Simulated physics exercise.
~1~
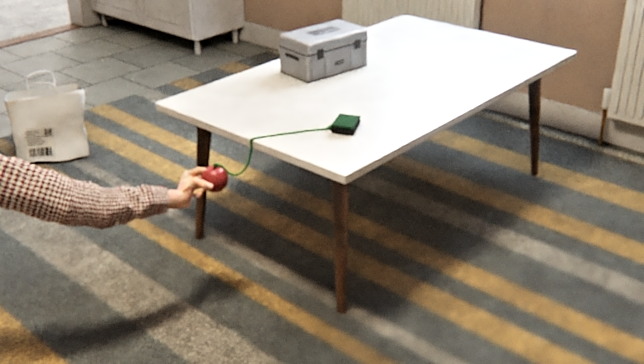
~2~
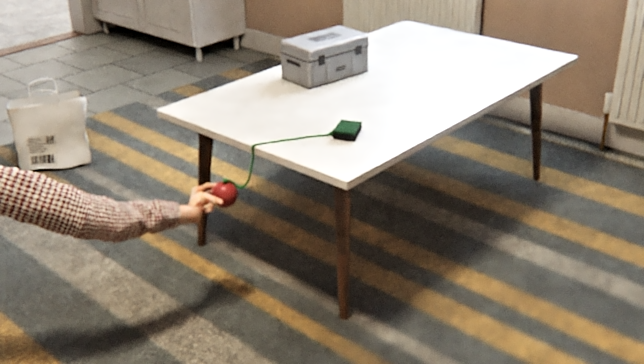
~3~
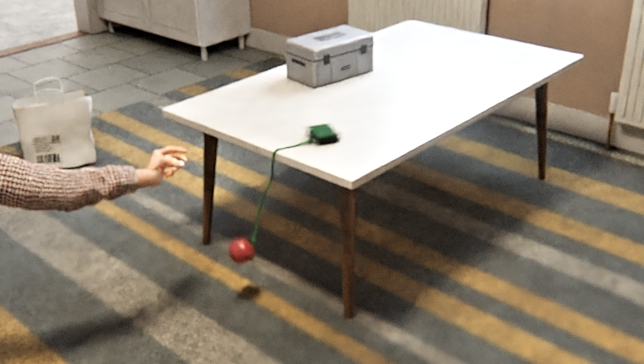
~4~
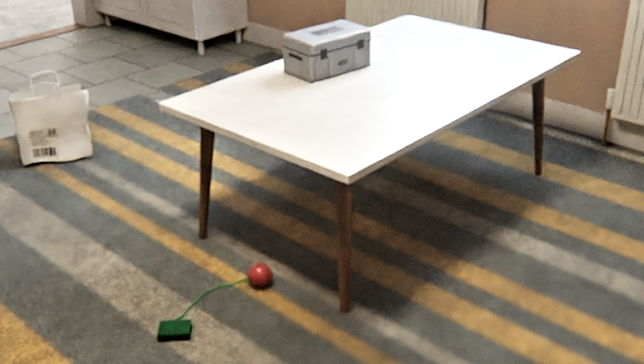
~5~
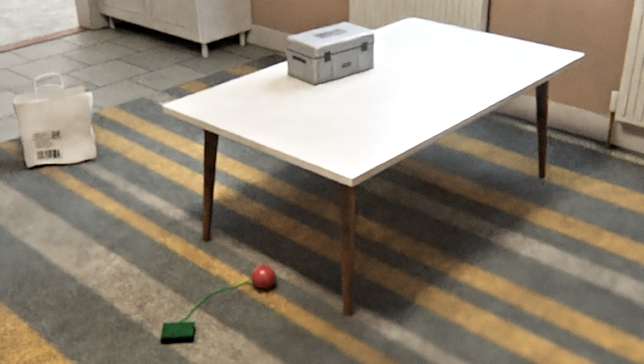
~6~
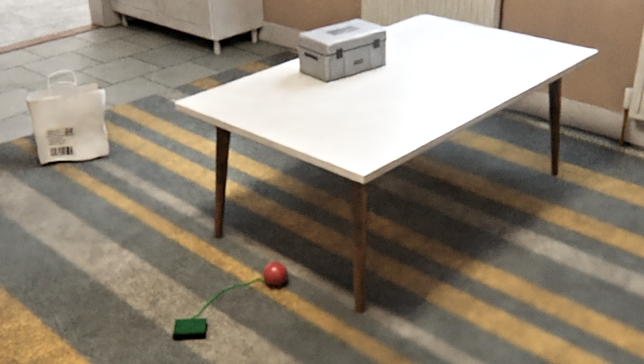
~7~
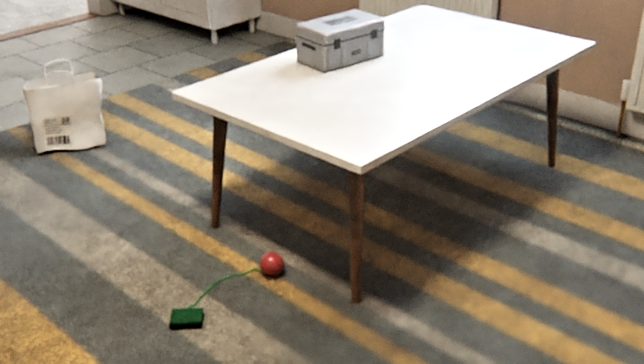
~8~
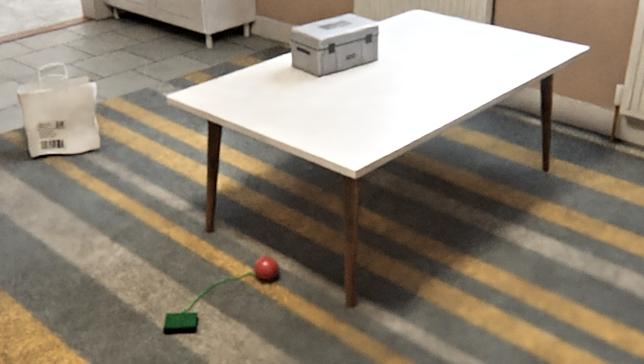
The clip opens on a hand holding a red apple beside a white table, with a green string running from it to a dark green sponge on the tabletop, near a grey toolbox. The hand lowers the apple slightly, then lets go and draws back to the left. The apple drops below the table edge, and the taut string tugs the sponge toward the rim. The sponge follows it over, and both land on the striped carpet. They end lying still, the apple to the right of the sponge, still joined by string, while the toolbox stays on the table.
